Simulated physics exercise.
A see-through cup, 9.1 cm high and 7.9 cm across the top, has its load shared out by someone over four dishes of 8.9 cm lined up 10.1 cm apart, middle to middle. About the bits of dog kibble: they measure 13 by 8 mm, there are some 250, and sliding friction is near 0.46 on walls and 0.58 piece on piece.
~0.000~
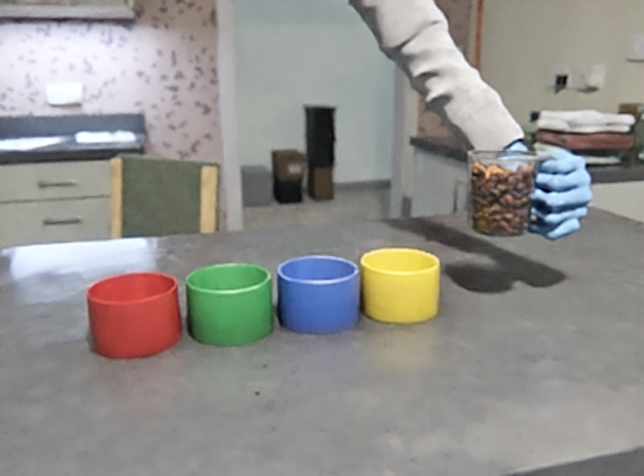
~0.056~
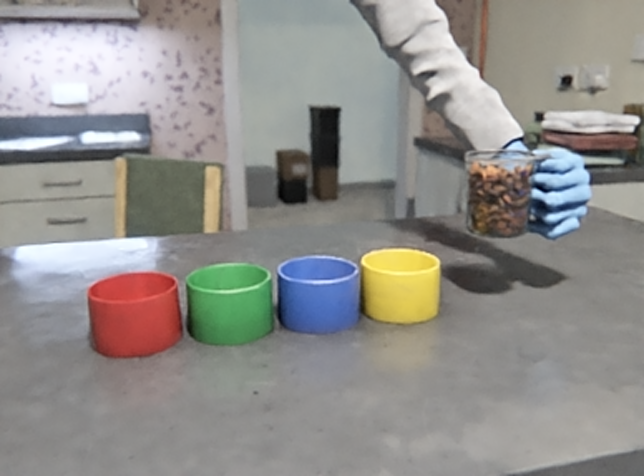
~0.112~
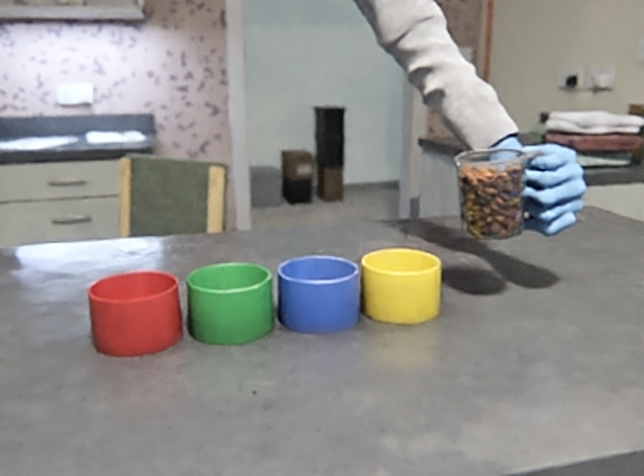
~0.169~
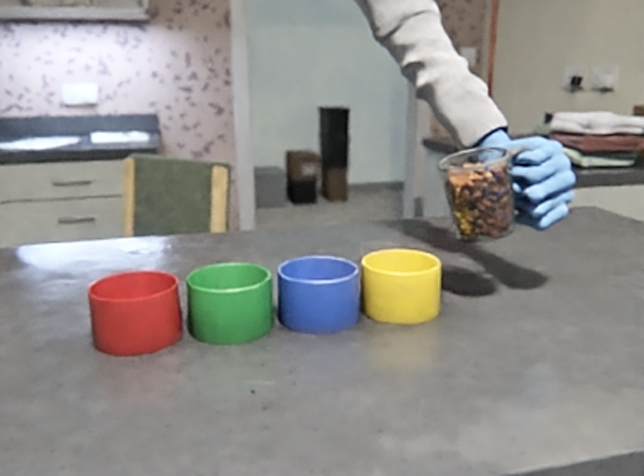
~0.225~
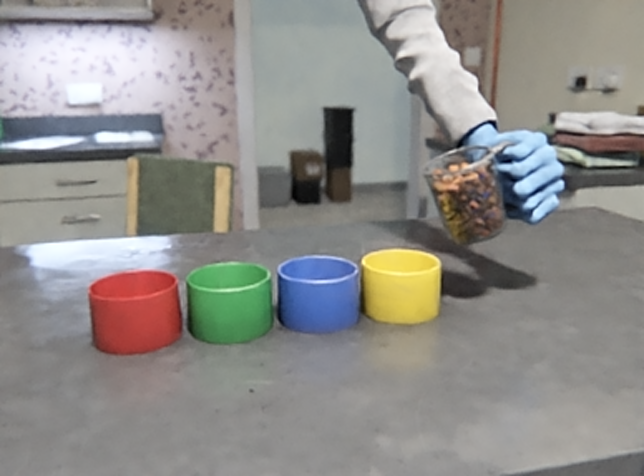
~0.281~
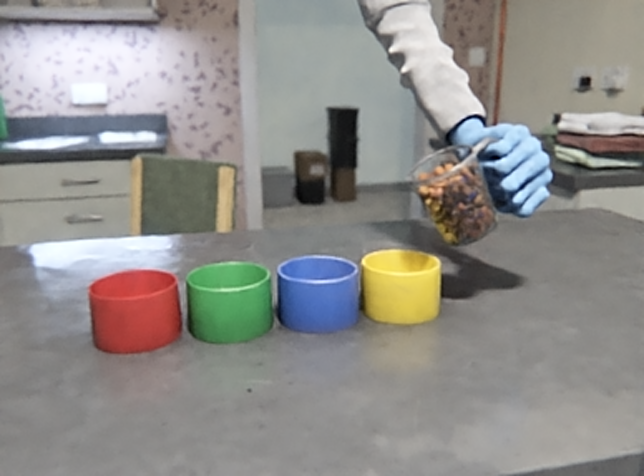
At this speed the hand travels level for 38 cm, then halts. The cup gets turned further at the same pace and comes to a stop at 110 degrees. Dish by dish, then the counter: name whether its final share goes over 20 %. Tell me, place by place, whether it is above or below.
At the end, red: It will be left with more than one in five, blue: It will be left with one in five or fewer, green: It will be left with more than one in five, yellow: It will be left with one in five or fewer, counter: It will be left with one in five or fewer.
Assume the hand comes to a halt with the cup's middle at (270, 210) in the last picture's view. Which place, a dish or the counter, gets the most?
Green.
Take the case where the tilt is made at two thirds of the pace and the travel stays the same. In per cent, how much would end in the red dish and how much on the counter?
Then the red dish would get 100 and the counter 0.
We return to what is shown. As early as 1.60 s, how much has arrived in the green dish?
Around 40 in a hundred by then.
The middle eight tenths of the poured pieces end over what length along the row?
Roughly 13 centimetres.
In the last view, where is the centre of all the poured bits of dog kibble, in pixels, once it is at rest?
Est. centre at rest: (160, 316) px.
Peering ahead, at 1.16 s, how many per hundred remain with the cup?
Roughly 50 per cent, give or take.
After 0.81 s, tilt 93 degrees; cup holds 95 %.
After 1.16 s, tilt 110 degrees; cup holds 50 %, green 40 %.
After 1.60 s, tilt 110 degrees; cup holds 10 %, red 45 %, green 40 %.
In the end, at 2.7 s, red 55 %, blue 0 %, green 40 %, yellow 0 %, counter 10 %.
